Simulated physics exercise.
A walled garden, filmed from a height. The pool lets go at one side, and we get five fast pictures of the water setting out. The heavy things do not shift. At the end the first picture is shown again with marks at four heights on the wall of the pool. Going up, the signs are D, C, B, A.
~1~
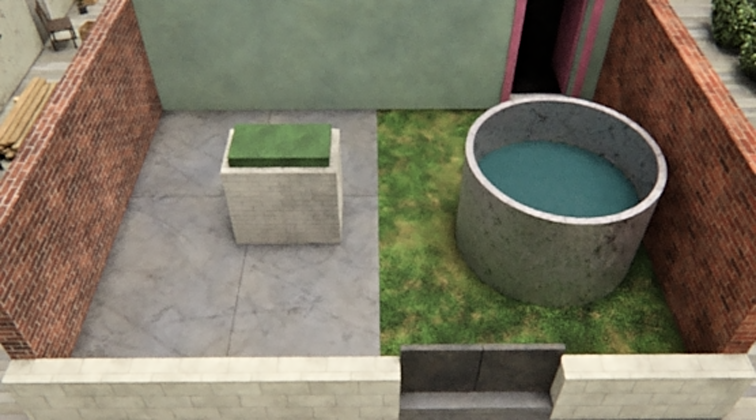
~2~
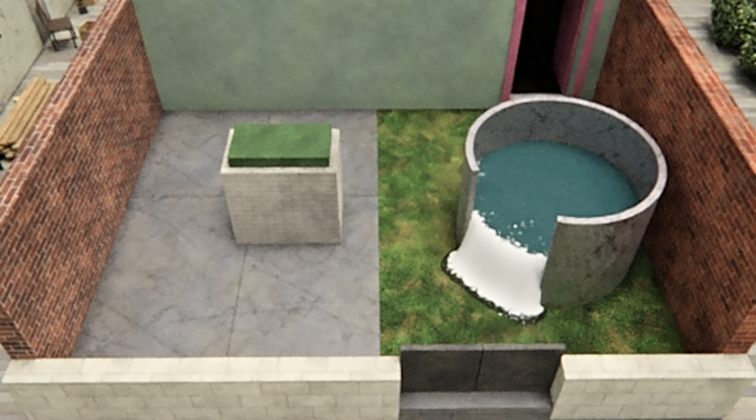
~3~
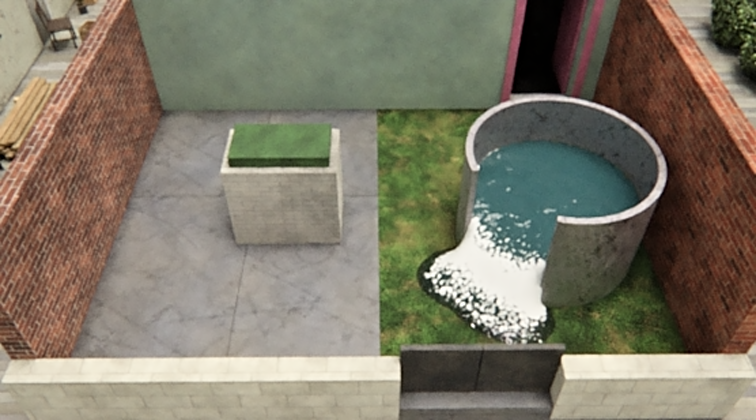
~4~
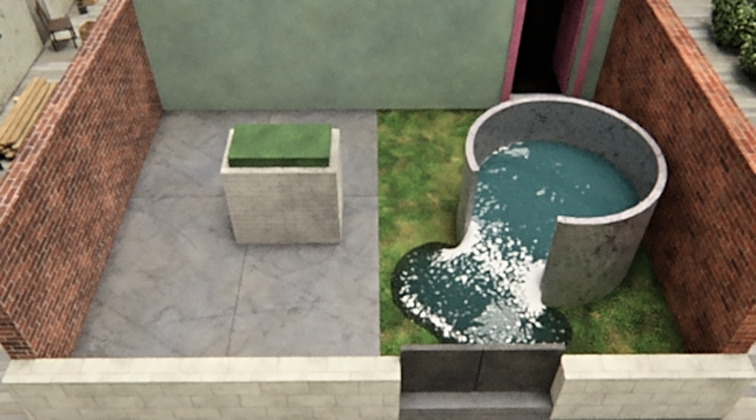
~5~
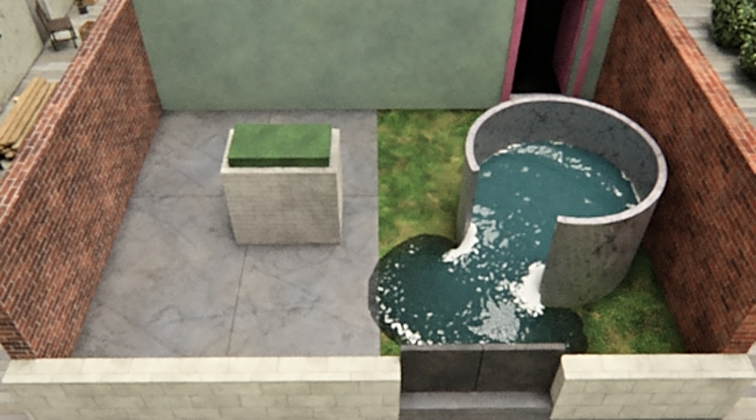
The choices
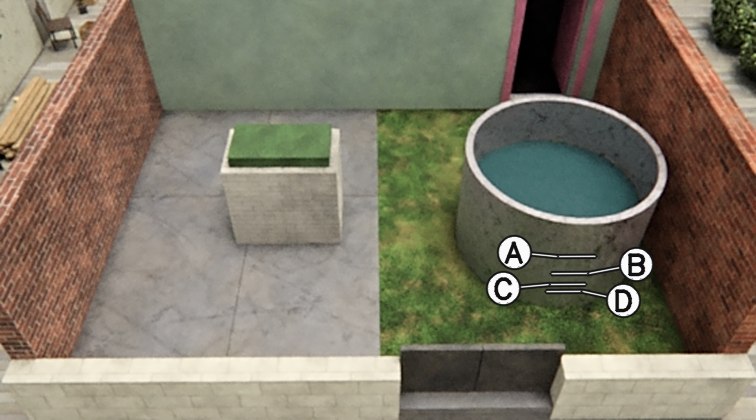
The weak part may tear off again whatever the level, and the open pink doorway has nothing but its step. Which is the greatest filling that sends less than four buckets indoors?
A will do.
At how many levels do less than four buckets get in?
All of them.
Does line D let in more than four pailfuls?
No.
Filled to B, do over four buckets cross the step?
No.
On the marked copy, A at (576, 256); B at (570, 273); C at (566, 284); D at (564, 291); from the bottom up D, C, B, A.
With A, a bucket or two gets in.
With B, nothing gets over.
With C, nothing gets over.
With D, nothing gets over.
